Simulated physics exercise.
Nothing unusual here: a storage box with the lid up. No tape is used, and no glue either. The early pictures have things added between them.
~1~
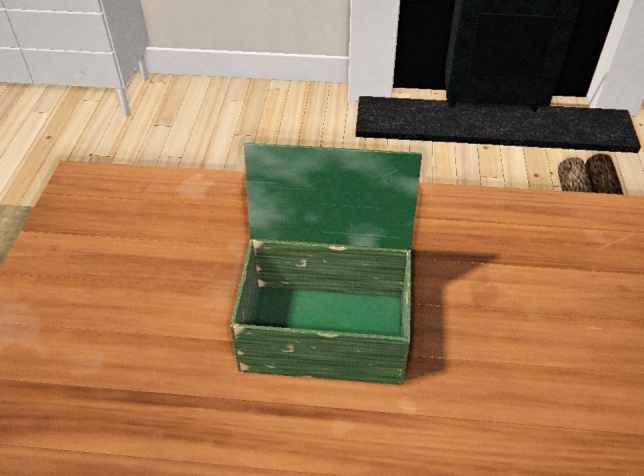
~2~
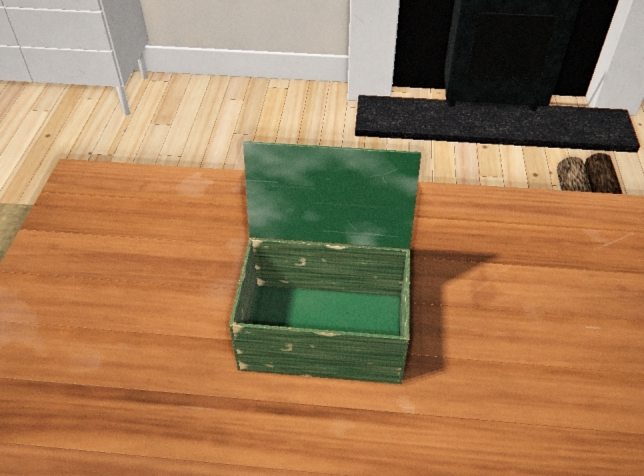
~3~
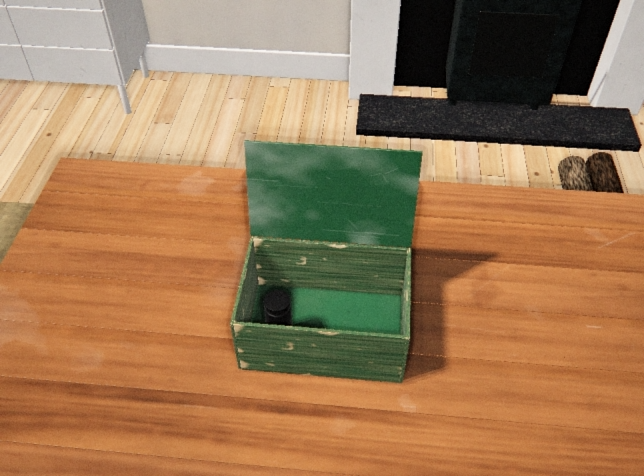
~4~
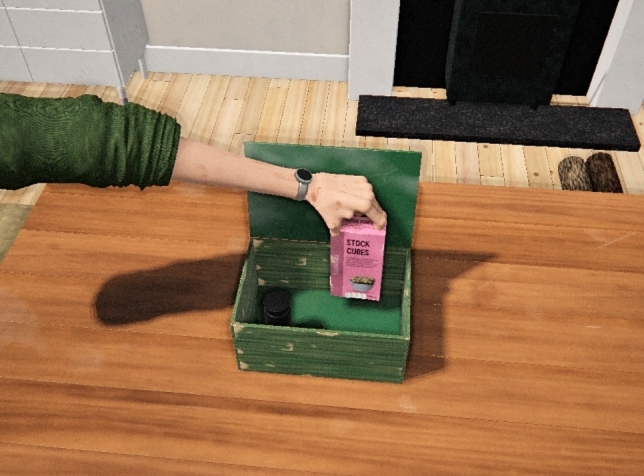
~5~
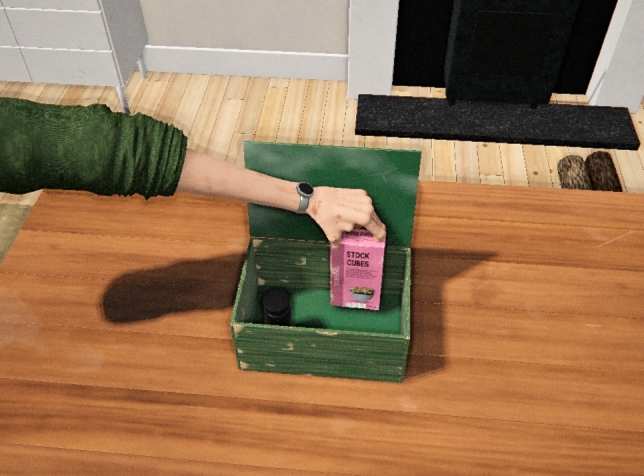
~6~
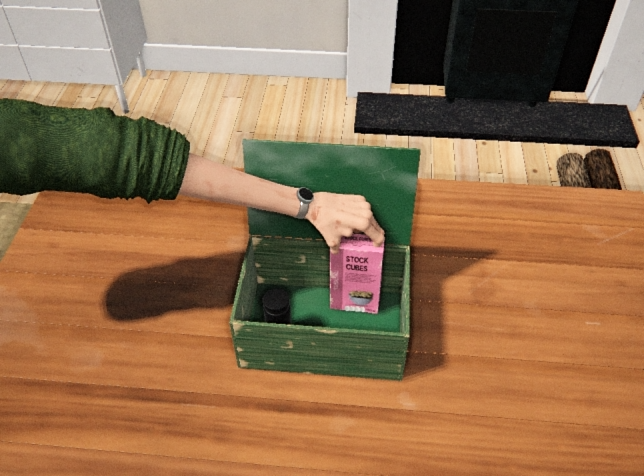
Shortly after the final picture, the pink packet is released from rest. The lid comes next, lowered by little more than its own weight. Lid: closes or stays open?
Closes.
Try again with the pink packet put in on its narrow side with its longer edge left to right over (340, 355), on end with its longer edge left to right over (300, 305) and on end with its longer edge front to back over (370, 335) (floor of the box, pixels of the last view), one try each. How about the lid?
In order: The lid fits down, then gets blocked, then gets blocked.
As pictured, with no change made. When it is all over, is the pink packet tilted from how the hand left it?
It tips.
Then, 1.20 s on from there, lid starting down.
Then, 1.70 s on from there, lid 51° above the rim; pink packet turned 7° from how it was put near (355, 278).
Then, 2.00 s on from there, lid 24° above the rim; pink packet turned 29° from how it was put near (354, 294).
Then, 2.20 s on from there, lid 3° above the rim; pink packet turned 73° from how it was put near (347, 314).
In the end, lid shut; toppled in the box, pink packet; black shaker unmoved. At the end, from the last picture's camera, pink packet near (341, 322).
